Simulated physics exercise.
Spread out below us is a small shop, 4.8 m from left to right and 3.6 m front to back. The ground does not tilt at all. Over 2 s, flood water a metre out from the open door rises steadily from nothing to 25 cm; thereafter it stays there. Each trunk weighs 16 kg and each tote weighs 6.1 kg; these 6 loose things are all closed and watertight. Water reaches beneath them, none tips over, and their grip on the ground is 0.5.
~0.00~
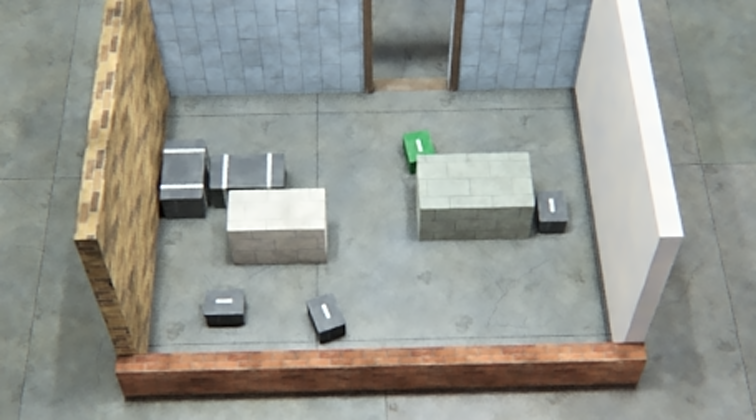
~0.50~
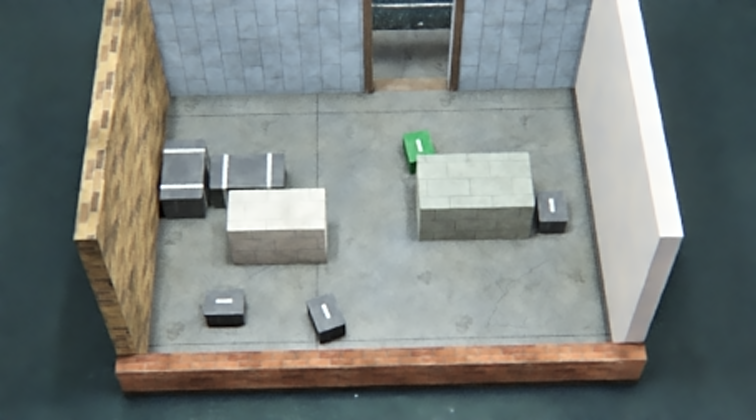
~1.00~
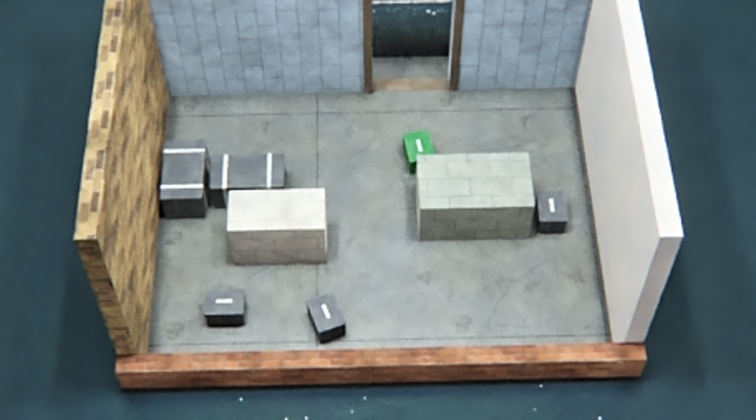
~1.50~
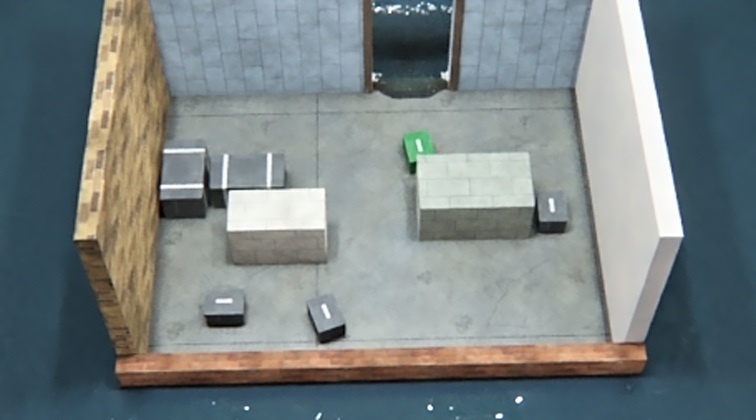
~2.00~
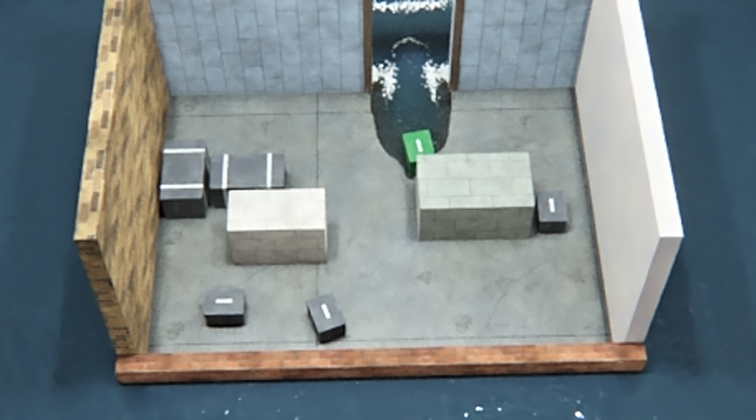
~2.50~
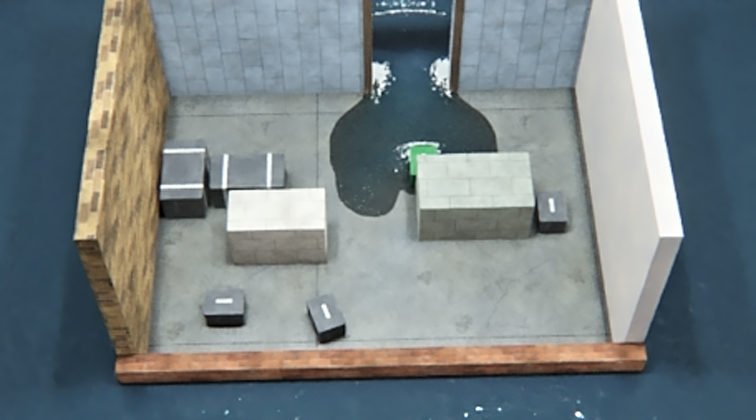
Small open-topped shop with dark water surrounding the walls, then pouring through the doorway, spreading across the floor and nudging a green tote.
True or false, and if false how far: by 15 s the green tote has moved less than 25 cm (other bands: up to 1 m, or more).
False, more than 1 m.
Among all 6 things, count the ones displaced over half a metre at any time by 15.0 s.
The total is 5.
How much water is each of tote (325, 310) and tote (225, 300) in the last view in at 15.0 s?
Around 12 cm and 12 cm.
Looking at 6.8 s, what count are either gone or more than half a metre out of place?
It comes to 3.
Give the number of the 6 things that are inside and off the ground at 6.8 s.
At that time the total is 2.
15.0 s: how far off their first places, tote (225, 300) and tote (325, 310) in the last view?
First 30 cm, then 120 cm.
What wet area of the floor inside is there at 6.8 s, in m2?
Wet area: Approx. 15 m2.
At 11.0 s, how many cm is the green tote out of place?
Shift: About 300 cm.
After 3.5 s the green tote is near (416, 157), 0.2 m from its start, afloat; 1 afloat.
After 6.8 s the green tote is near (352, 343), 2.6 m from its start, afloat; 2 afloat.
After 11.0 s the green tote is near (185, 304), 3.2 m from its start, afloat; 6 afloat.
After 15.0 s the green tote is near (247, 321), 2.9 m from its start, afloat; 6 afloat.
